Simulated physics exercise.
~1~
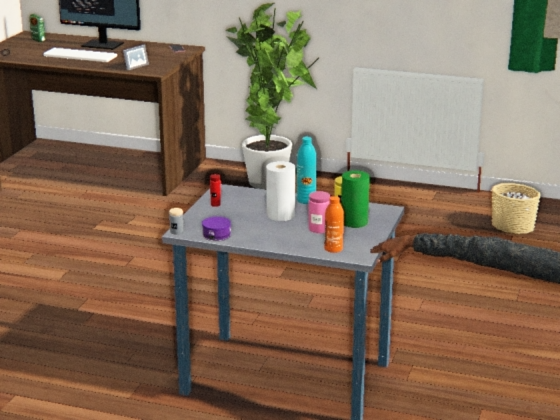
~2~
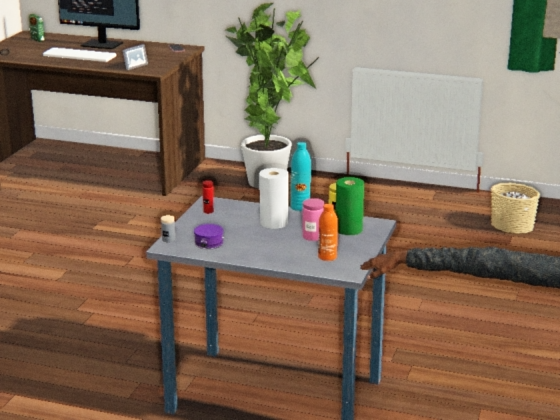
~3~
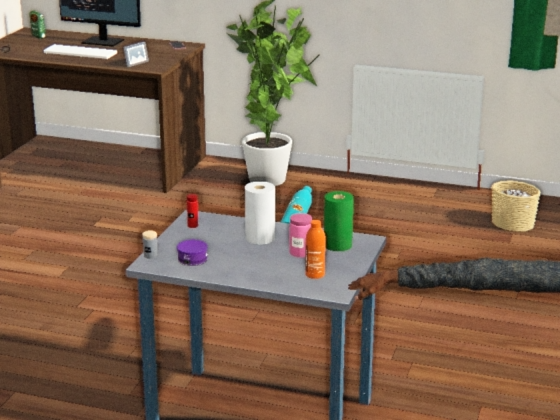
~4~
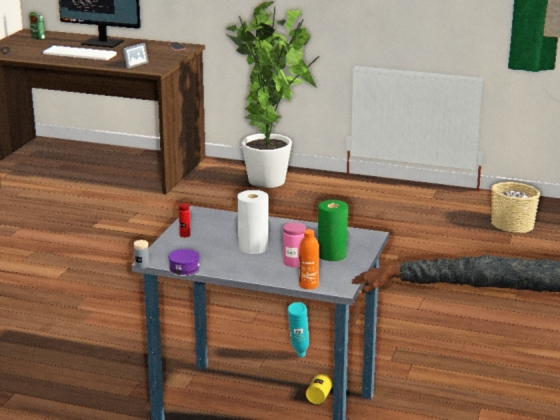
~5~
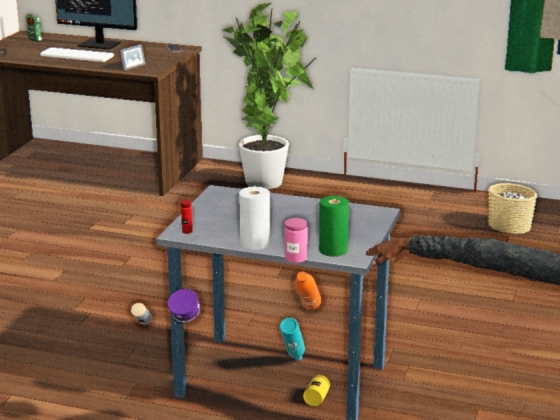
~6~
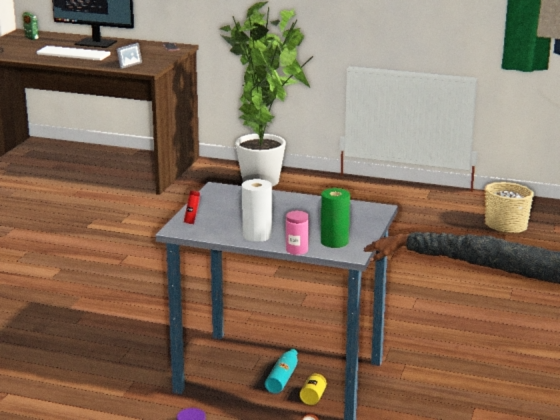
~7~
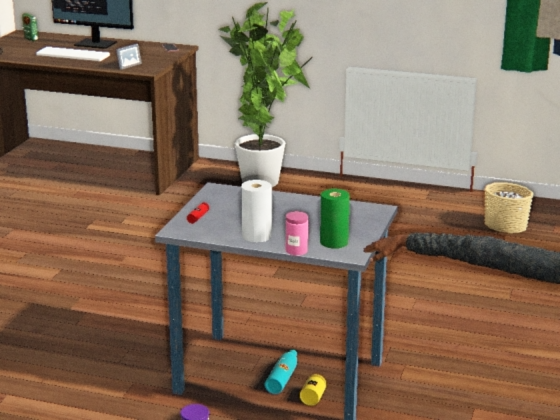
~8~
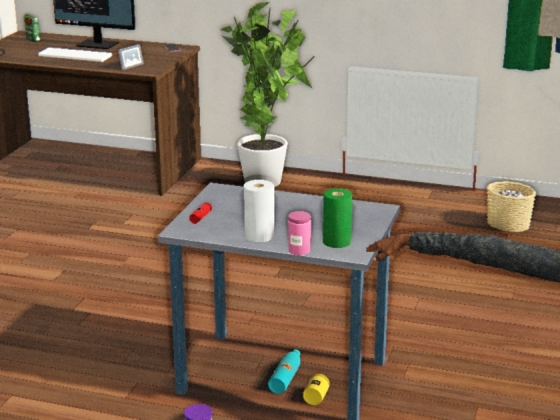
In a room, a hand jerks a table and several containers fall, leaving four on top.
